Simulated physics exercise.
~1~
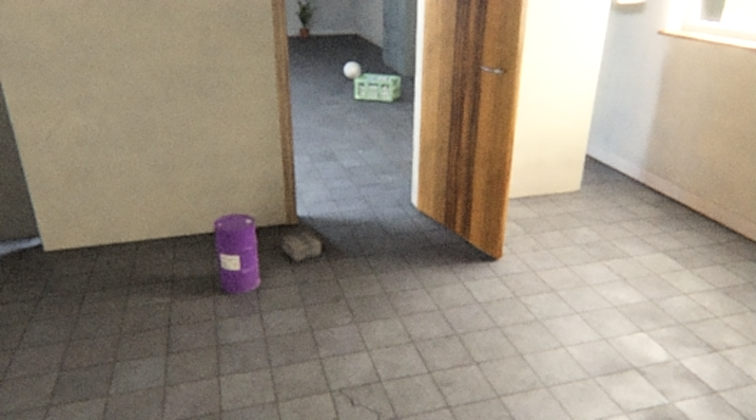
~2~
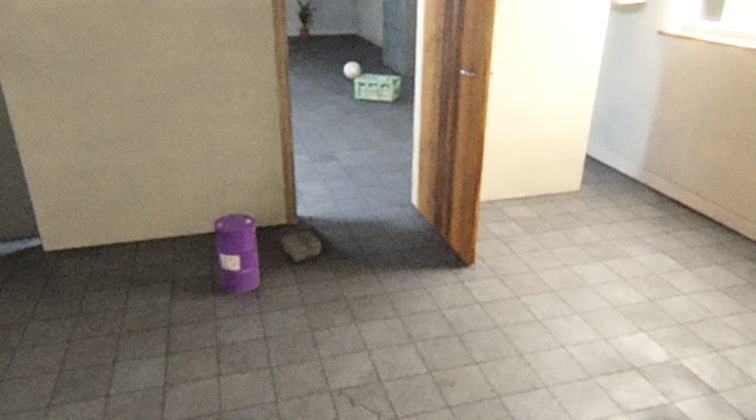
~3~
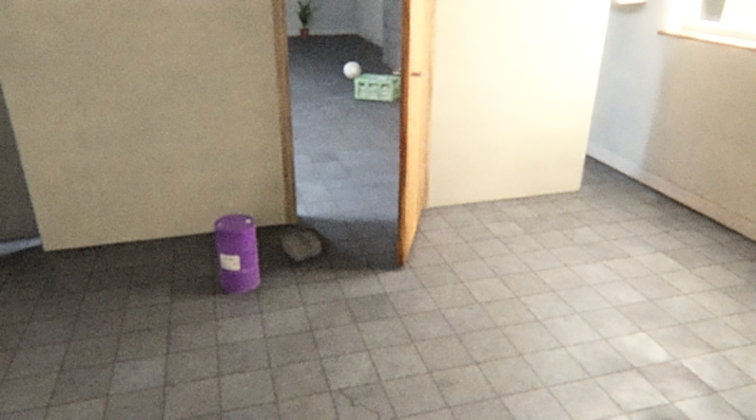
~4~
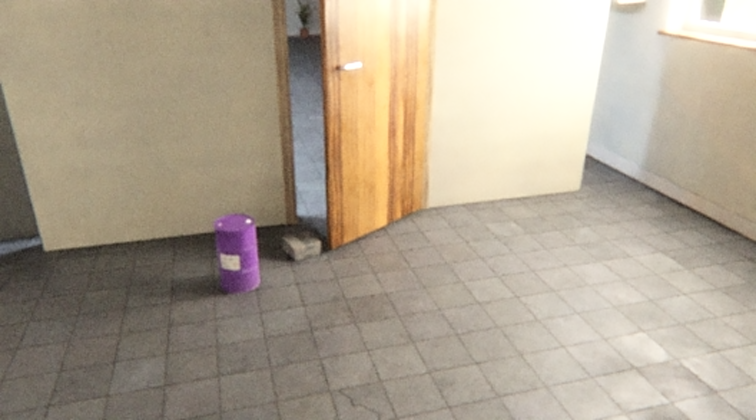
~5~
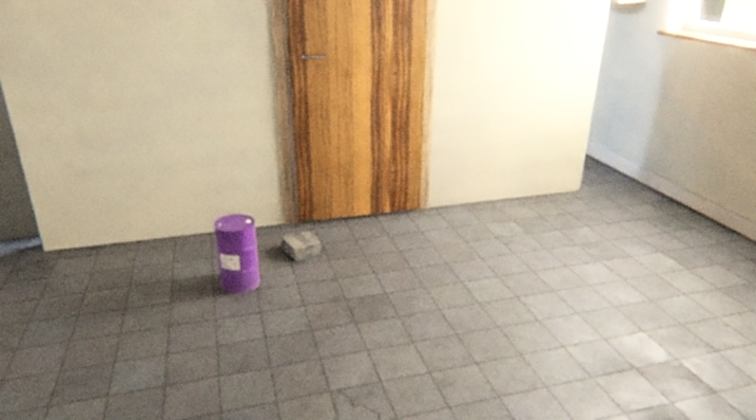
A wooden door swings shut past a grey block and a purple canister on the floor.
